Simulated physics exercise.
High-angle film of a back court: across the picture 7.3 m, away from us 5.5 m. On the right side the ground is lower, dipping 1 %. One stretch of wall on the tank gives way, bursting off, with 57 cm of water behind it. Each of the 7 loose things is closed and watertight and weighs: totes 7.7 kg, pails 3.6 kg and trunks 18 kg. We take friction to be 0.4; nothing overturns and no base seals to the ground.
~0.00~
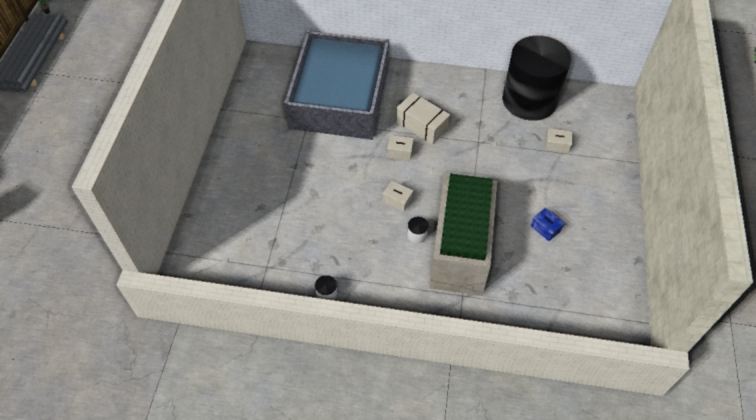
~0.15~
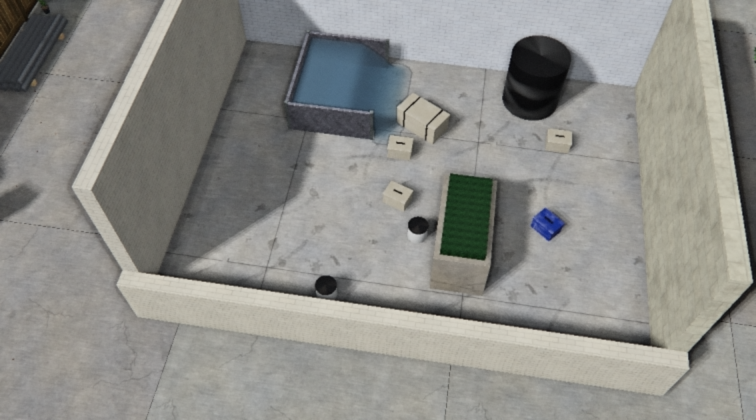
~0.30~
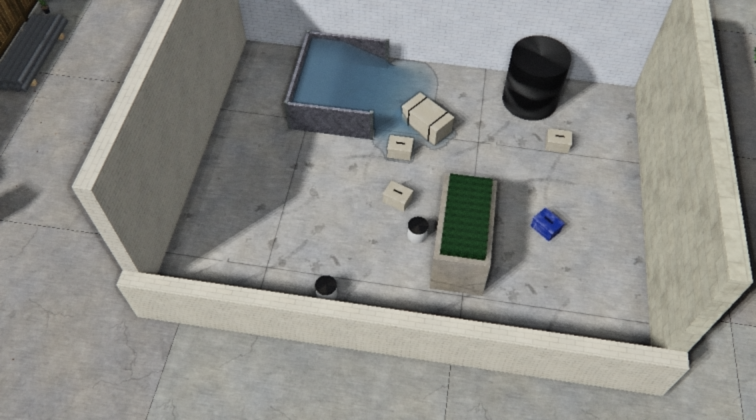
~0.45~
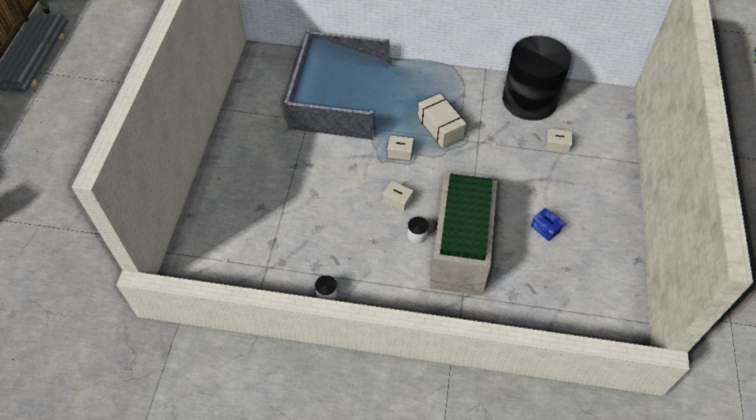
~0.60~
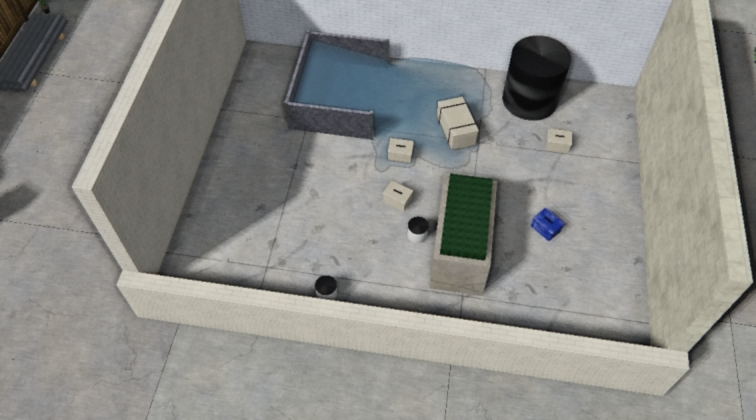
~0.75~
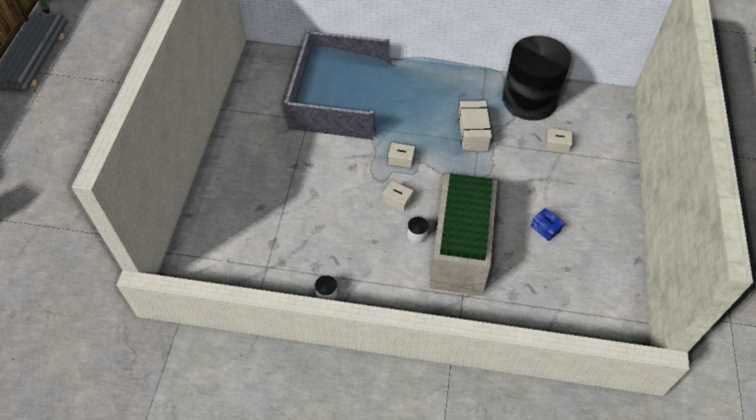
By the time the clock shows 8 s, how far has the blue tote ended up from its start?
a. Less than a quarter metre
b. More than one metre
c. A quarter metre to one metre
More than one metre (b).
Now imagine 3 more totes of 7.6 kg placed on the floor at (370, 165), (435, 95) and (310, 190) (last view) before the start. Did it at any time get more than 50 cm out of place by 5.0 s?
Going through them in the order asked, they come out shy of the mark, clear of the mark and shy of the mark.
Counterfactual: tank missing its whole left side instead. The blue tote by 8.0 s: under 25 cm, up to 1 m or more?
Note: Blue tote unmoved.
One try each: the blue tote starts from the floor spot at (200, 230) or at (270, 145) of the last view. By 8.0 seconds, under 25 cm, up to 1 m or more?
Outcomes in order: It sits still; it sits still.
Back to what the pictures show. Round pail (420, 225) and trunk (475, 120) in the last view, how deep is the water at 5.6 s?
Close to 3 and 7 centimetres.
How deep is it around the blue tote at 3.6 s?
7 cm, roughly.
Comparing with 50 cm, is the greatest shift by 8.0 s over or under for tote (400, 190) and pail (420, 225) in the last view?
The first never reached the threshold, and the second never reached the threshold.
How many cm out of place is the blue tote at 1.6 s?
0 cm, give or take.
After 1.6 s the blue tote is near (549, 220), 0.0 m from its start, aground; 0 afloat.
After 3.6 s the blue tote is near (604, 279), 1.2 m from its start, aground; 2 afloat.
After 5.6 s the blue tote is near (567, 331), 1.9 m from its start, afloat; 3 afloat.
After 8.0 s the blue tote is near (408, 311), 2.7 m from its start, aground; 2 afloat.
